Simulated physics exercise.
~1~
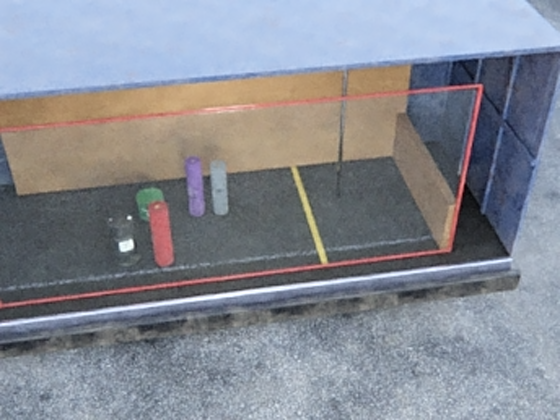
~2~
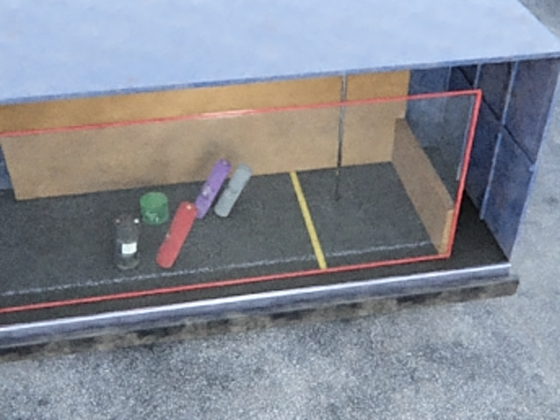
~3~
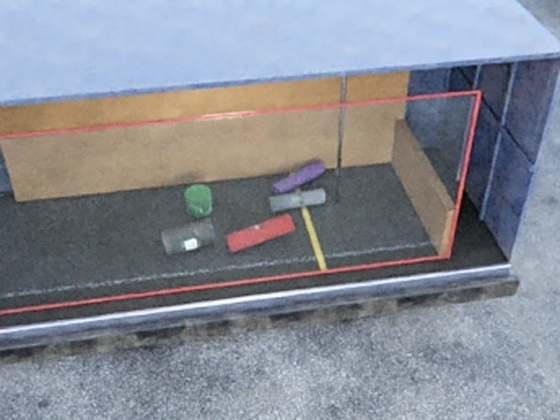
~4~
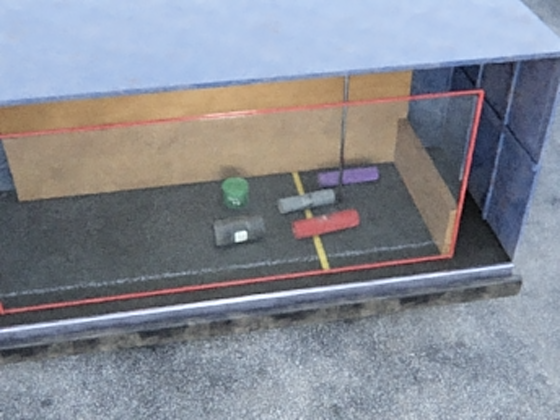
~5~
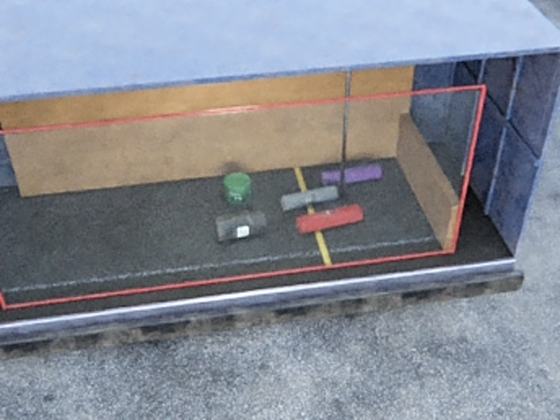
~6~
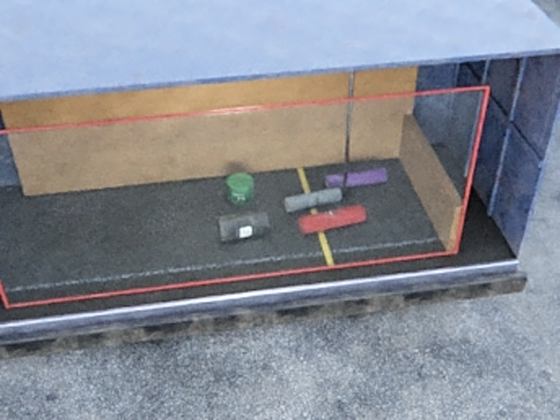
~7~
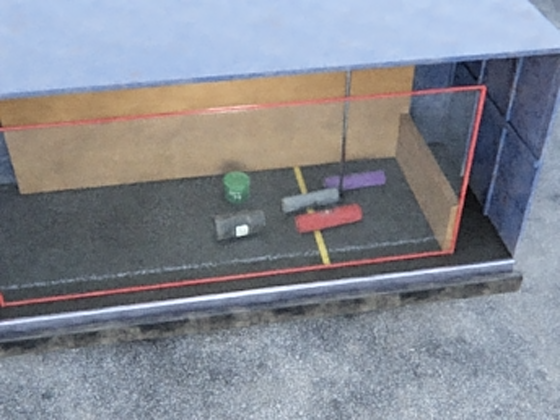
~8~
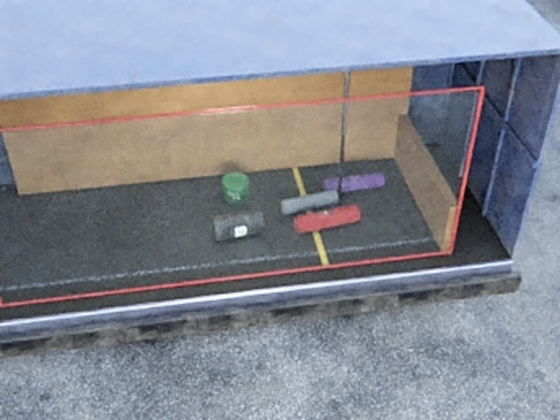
At first, a red roll, a purple roll, a grey roll and a dark drum stand upright beside a green bucket, all left of a yellow line in an open-fronted bay. The three rolls tip over to the right, while the bucket begins to shift the same way. Soon the rolls and the drum are on their sides, and everything travels further right. The purple and red rolls cross the line, while the grey one comes to lie over it. Finally all is still, with the red roll resting just beyond the line and the drum and bucket short of it.
